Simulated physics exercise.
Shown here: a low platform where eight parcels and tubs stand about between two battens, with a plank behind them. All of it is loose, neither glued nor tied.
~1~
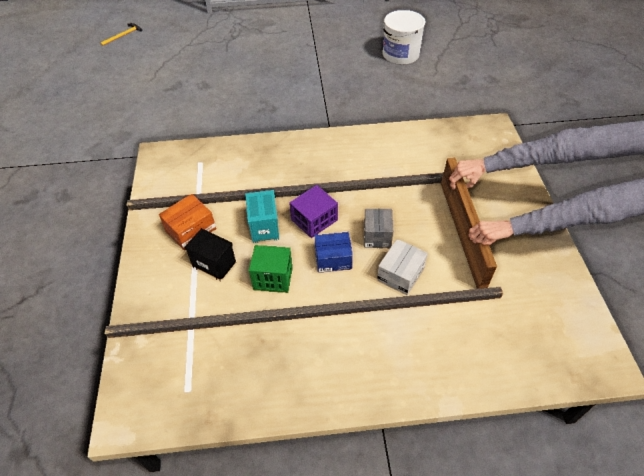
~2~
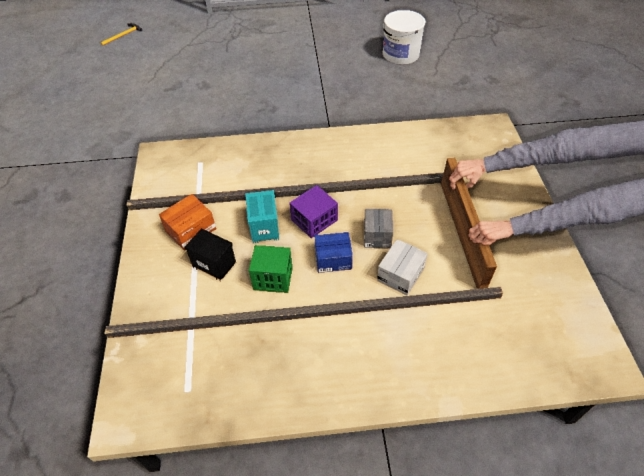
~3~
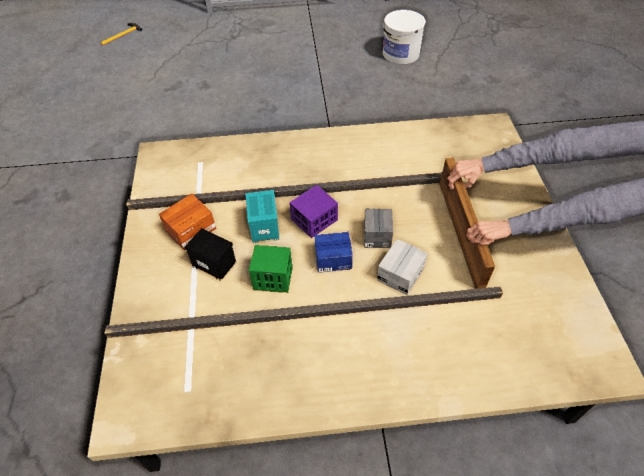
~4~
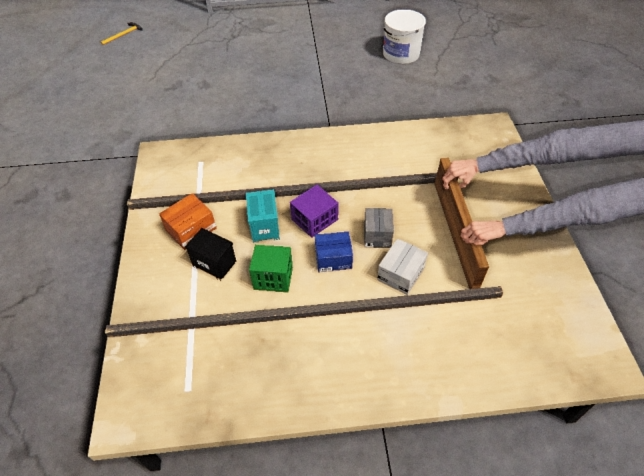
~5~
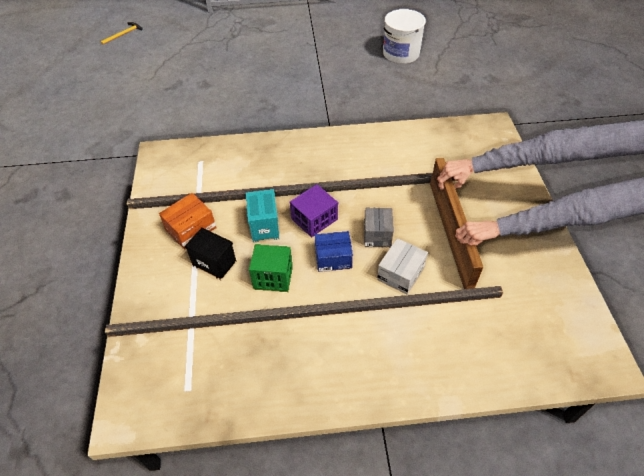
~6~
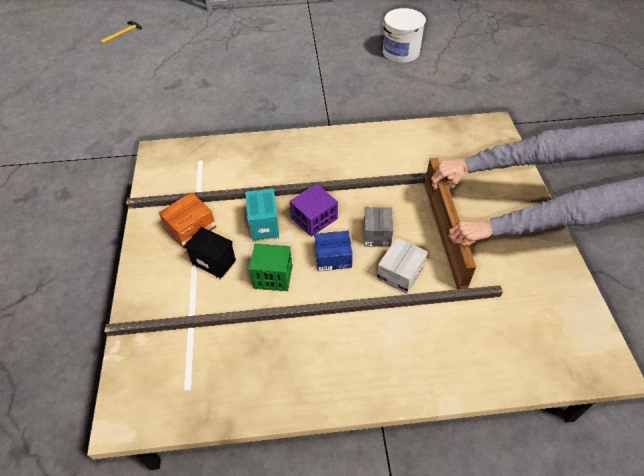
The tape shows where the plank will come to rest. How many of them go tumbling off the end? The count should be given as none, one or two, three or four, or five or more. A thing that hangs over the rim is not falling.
Just one, or two at most, falls.
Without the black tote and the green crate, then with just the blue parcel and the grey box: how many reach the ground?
You'd count 1 the first time and 1 the second time.
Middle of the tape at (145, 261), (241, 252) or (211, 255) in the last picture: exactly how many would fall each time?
Going through them in order, you'd see 5, 0 and 0.
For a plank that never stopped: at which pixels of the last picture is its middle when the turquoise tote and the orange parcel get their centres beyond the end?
I'd put it close to (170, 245), and close to (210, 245) for the other one.
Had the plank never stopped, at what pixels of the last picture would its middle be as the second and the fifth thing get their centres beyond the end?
(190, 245), later (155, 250).
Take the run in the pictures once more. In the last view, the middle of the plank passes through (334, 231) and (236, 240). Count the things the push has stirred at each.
First position 5; second position 8.
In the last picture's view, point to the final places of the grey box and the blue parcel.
Roughly (180, 238), and the other roughly (155, 267).
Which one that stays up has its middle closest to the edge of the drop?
That would be the black tote.
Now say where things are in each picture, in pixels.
The first picture shows orange parcel (188, 222); black tote (212, 255); turquoise tote (263, 217); plank (466, 221); tape (195, 258).
The second picture shows black tote (212, 255); white parcel (402, 267).
The third picture shows turquoise tote (263, 217); grey box (378, 228).
The fourth picture shows orange parcel (189, 221); purple crate (314, 211).
The fifth picture shows black tote (212, 254); green crate (272, 268).
The sixth picture shows orange parcel (188, 220); black tote (212, 254); turquoise tote (263, 215); plank (448, 221); tape (195, 257).
A little later, none off yet; orange parcel at rest near (188, 220); black tote at rest near (212, 254); turquoise tote at rest near (263, 215).
Next, none off yet; orange parcel moving near (185, 220); black tote shifted a little near (202, 252); turquoise tote shifted about its own width near (225, 218).
When it is over, the number that fall off is one or two; down, orange parcel.
